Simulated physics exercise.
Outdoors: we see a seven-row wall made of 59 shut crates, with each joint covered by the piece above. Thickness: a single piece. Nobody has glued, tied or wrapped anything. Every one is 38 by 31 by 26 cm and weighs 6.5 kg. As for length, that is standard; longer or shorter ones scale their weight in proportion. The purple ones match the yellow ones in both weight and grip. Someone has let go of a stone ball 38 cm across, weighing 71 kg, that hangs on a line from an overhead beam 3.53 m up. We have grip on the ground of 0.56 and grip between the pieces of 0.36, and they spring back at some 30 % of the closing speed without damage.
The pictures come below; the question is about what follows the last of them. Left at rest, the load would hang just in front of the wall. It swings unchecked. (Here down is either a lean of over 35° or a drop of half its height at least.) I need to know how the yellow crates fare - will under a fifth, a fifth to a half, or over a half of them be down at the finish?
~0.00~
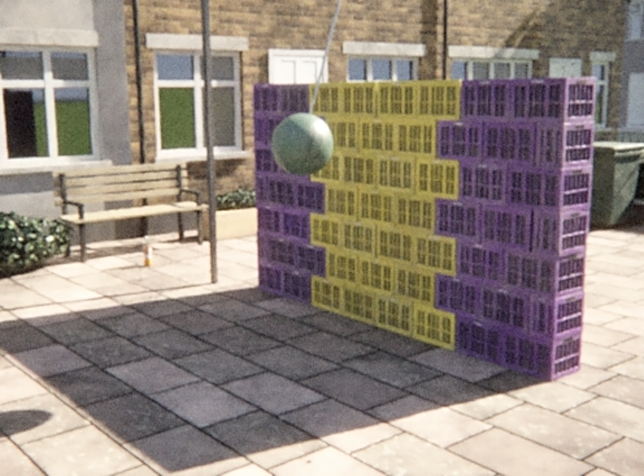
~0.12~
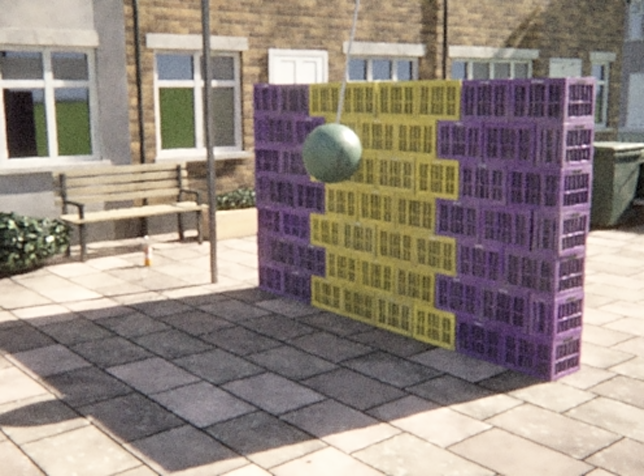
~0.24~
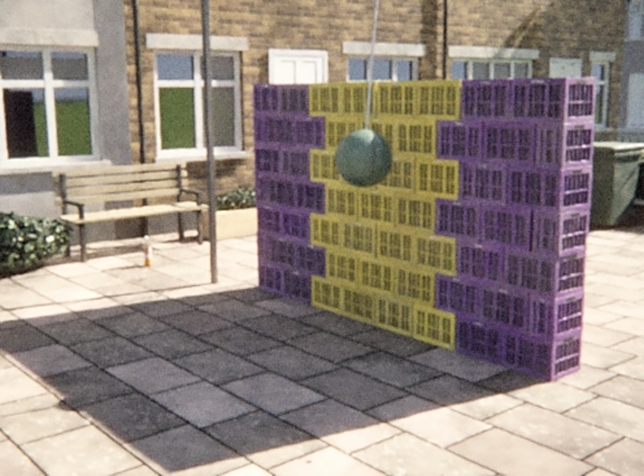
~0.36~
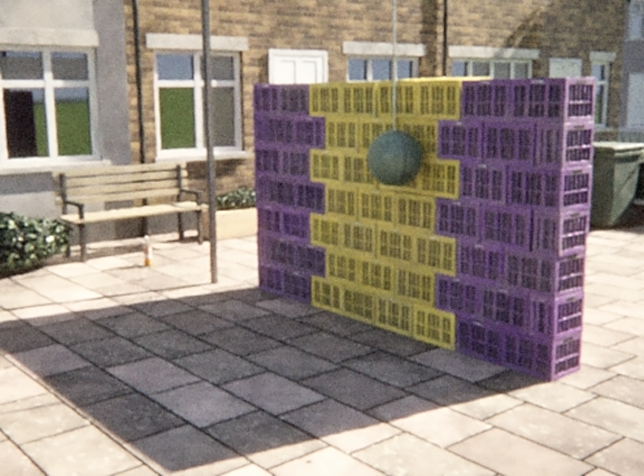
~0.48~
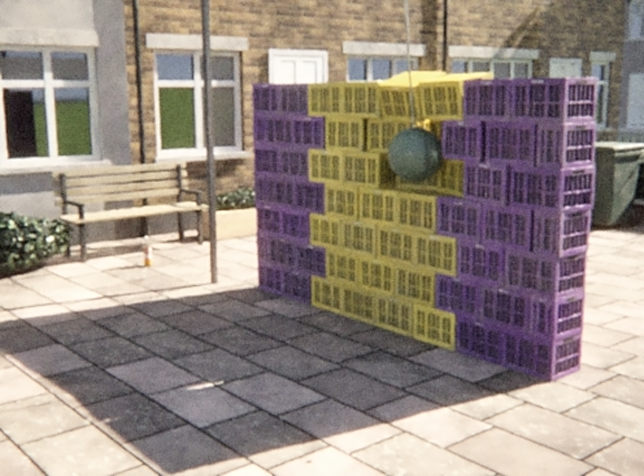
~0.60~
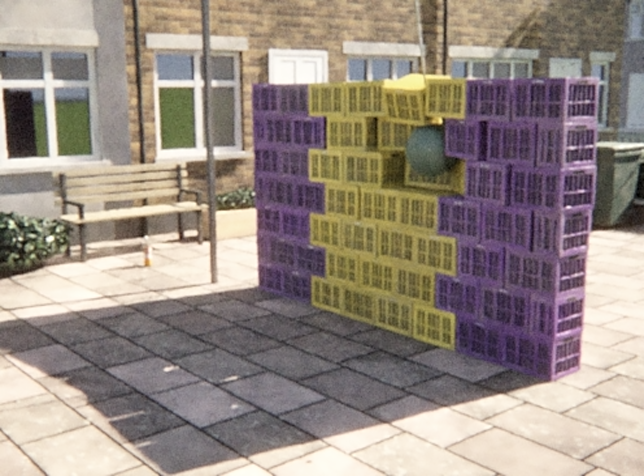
At the finish, a fifth to a half of them.
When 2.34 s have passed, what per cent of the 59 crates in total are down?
15 per cent.
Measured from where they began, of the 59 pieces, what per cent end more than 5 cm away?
15 %.
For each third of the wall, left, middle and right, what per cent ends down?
The thirds come out at 0 on the left, 30 in the middle and 20 on the right, in per cent.
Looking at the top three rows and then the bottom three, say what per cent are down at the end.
I'd put the top at 40 per cent and the bottom at 0 per cent.
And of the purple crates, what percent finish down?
For purple, it's 10%.
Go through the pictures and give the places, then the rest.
In the first frame (places mark the middle of the side facing us), ball (294, 139) line 20° before plumb; top yellow crate (358, 100); top purple crate (266, 99); nothing disturbed.
The second frame shows ball (325, 151) line 13° before plumb; top yellow crate (358, 100).
The third frame shows ball (358, 158) line 6° before plumb; top yellow crate (358, 100).
The fourth frame shows ball (389, 161) line 1° past plumb; top yellow crate (358, 100); 2 disturbed, none down.
The fifth frame shows ball (412, 158) line 6° past plumb; top yellow crate (360, 100); steepest lean 18°, the crate at (399, 104); 11 disturbed, none down.
The sixth frame shows ball (431, 155) line 10° past plumb; top yellow crate (365, 99) shifted 6 cm; top purple crate (265, 99); steepest lean 17°, the crate at (402, 106); 18 disturbed, none down.
After 1.28 s, line 15° past plumb; 4 of the 25 yellow crates down (4 of 59 in all colours); top yellow crate leaning 22°.
After 2.34 s, line 15° before plumb; 7 of the 25 yellow crates down (9 of 59 in all colours); top yellow crate on its side; top purple crate shifted 22 mm.
At rest (4.0 s), line 16° past plumb; 7 of the 25 yellow crates down (9 of 59 in all colours); top yellow crate upside down; top purple crate shifted 22 mm. That is 28 per cent. As the last picture would show them, middles, top yellow crate near (447, 265), top purple crate near (279, 99).
